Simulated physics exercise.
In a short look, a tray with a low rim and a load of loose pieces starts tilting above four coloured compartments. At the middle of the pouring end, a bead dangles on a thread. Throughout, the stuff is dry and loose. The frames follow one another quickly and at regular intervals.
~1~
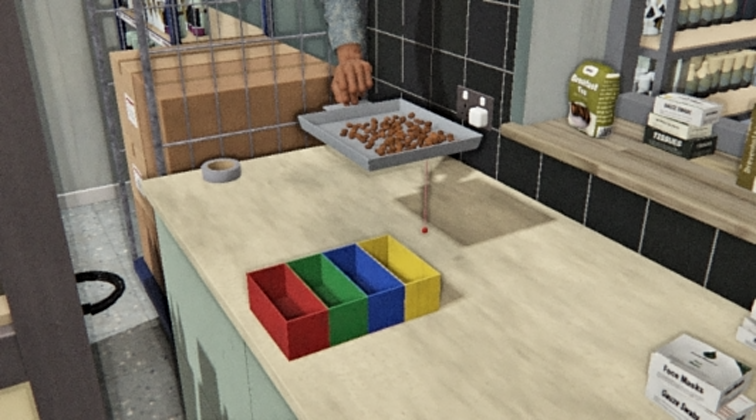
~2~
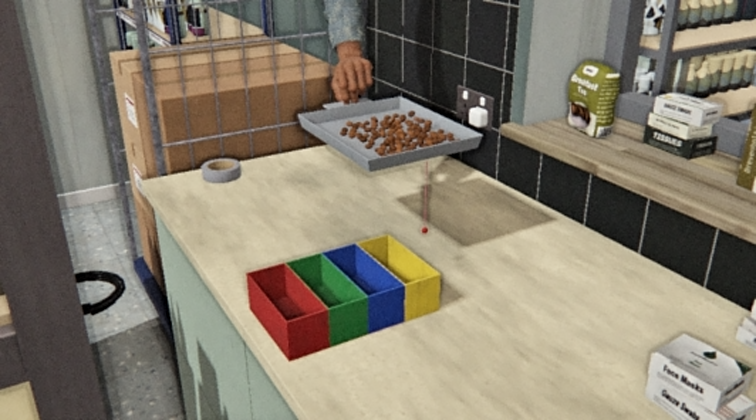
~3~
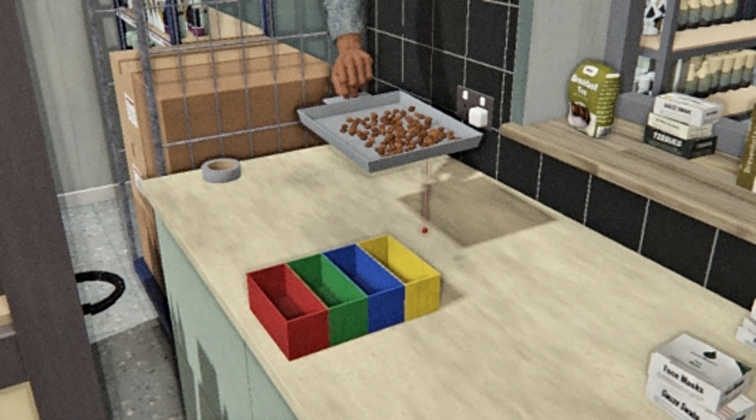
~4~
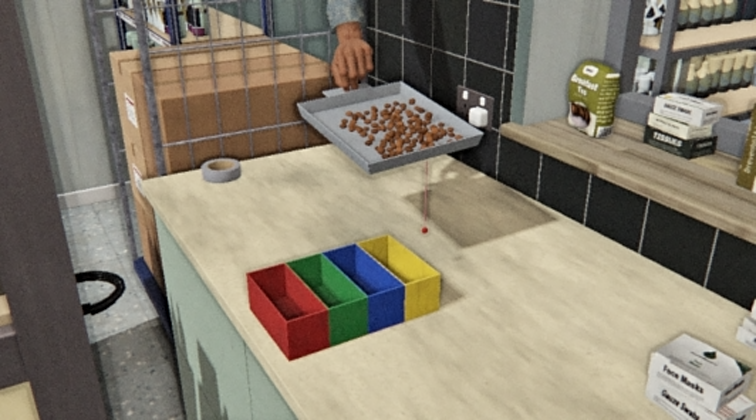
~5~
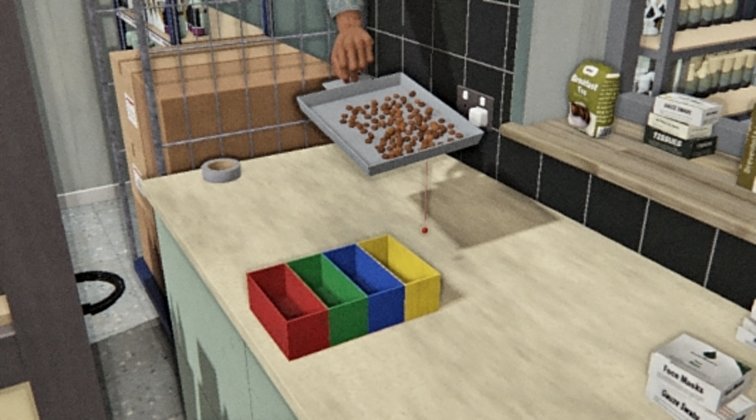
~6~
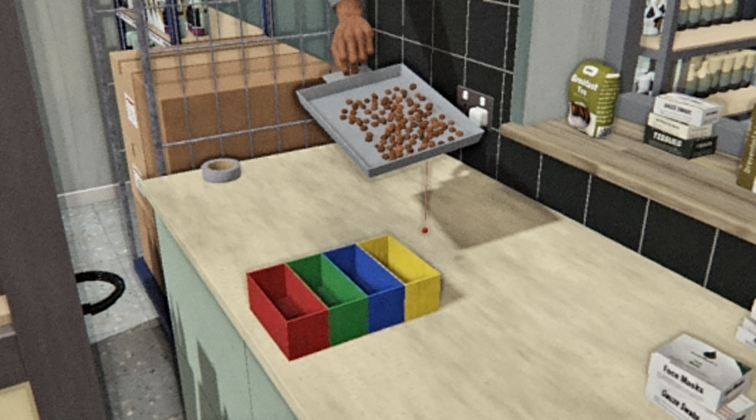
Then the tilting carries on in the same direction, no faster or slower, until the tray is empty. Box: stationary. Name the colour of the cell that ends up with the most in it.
Yellow.
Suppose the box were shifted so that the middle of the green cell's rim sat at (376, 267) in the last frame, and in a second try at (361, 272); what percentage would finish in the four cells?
100 and 100 in a hundred, in turn.
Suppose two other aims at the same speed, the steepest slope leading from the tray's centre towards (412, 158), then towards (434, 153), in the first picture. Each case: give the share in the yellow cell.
The first try gives close to 30 percent; the next gives 0 percent.
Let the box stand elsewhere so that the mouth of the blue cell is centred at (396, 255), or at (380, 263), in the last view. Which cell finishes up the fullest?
So the first one goes to that blue cell and the second to the blue cell.
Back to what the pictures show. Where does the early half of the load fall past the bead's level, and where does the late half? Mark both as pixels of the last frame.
The first part passes (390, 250); everything after passes (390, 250).
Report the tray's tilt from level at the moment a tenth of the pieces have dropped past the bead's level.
A tilt of roughly 85°.
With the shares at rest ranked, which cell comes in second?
That blue cell.
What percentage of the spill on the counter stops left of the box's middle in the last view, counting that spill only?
Roughly 0 in a hundred.
Shortly afterwards, tray tipped steeply; the whole lot on the tray.
Next, tray tipped past a quarter turn; near a quarter on the tray; near a third in the yellow cell; near a quarter in the blue cell; only a few in the green cell; near a quarter falling or outside the box.
Some moments later, tray tipped past a quarter turn; near two thirds in the yellow cell; near a quarter in the blue cell; only a few in the green cell; a little falling or outside the box.
In the end, tray tipped past a quarter turn; near two thirds in the yellow cell; near a quarter in the blue cell; only a few in the green cell; none at all in the red cell; a little outside the box.
